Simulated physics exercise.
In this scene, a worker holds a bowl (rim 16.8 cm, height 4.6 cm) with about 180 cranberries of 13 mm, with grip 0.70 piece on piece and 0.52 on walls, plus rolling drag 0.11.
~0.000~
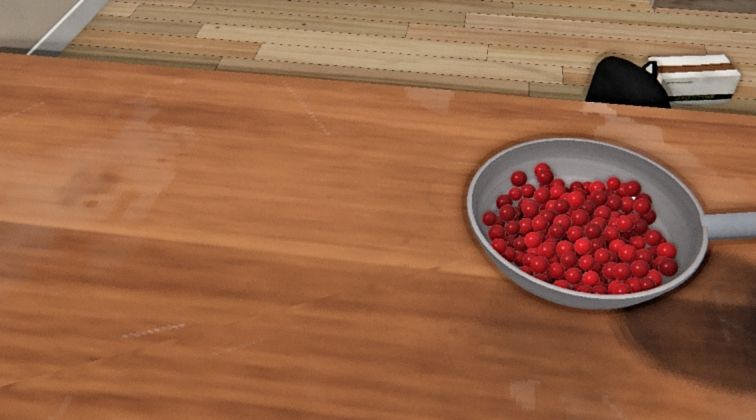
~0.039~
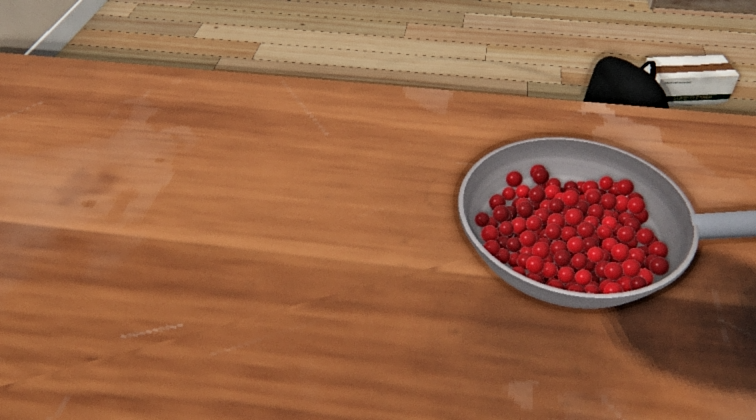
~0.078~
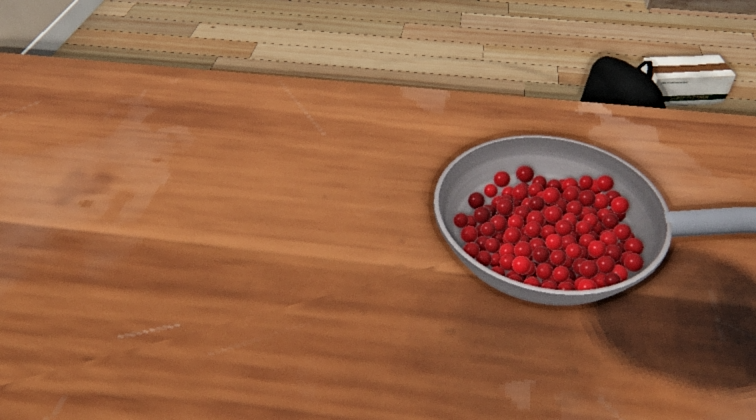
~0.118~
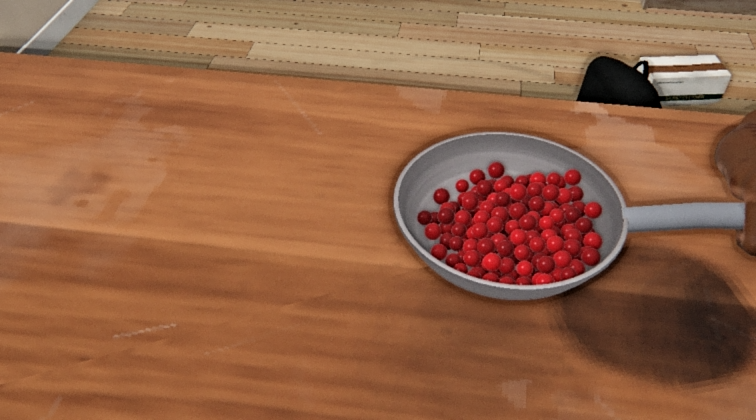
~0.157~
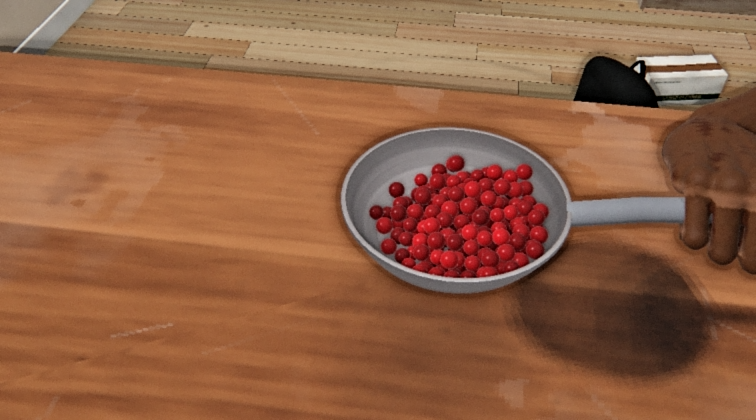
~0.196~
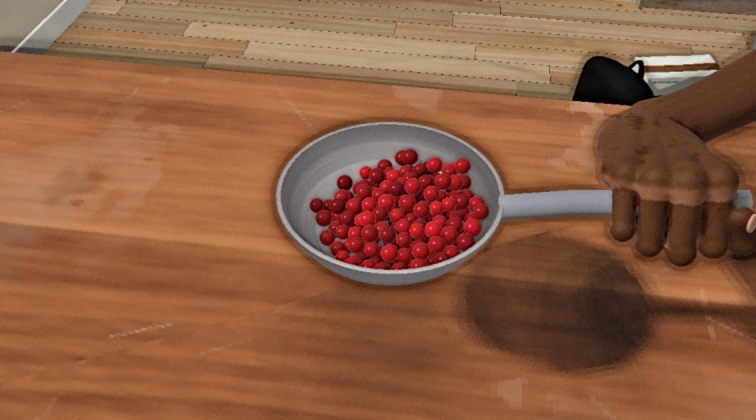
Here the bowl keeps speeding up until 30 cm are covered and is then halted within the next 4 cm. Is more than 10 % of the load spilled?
Yes.
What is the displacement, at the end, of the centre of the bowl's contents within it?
Around 2.5 cm.
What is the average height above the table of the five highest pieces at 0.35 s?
Roughly 19 cm.
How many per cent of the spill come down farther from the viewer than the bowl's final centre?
About 40 per cent.
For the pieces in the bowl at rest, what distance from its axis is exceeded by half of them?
Somewhere close to 4.0 cm, I reckon.
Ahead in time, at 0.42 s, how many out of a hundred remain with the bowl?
75 %.
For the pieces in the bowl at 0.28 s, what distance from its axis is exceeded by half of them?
Distance: Some 4.0 cm.
After 0.28 s, tilt 0 degrees; bowl 100 %; middle of all pieces near (231, 197).
After 0.35 s, tilt 0 degrees; bowl 100 %; middle of all pieces near (102, 173).
After 0.42 s, tilt 0 degrees; bowl 75 %, in the air 25 %; middle of all pieces near (66, 153).
After 0.48 s, tilt 0 degrees; bowl 70 %, in the air 30 %; middle of all pieces near (56, 156).
At rest (1.2 s), fallen left of where it stops 30 %, bowl 70 %.
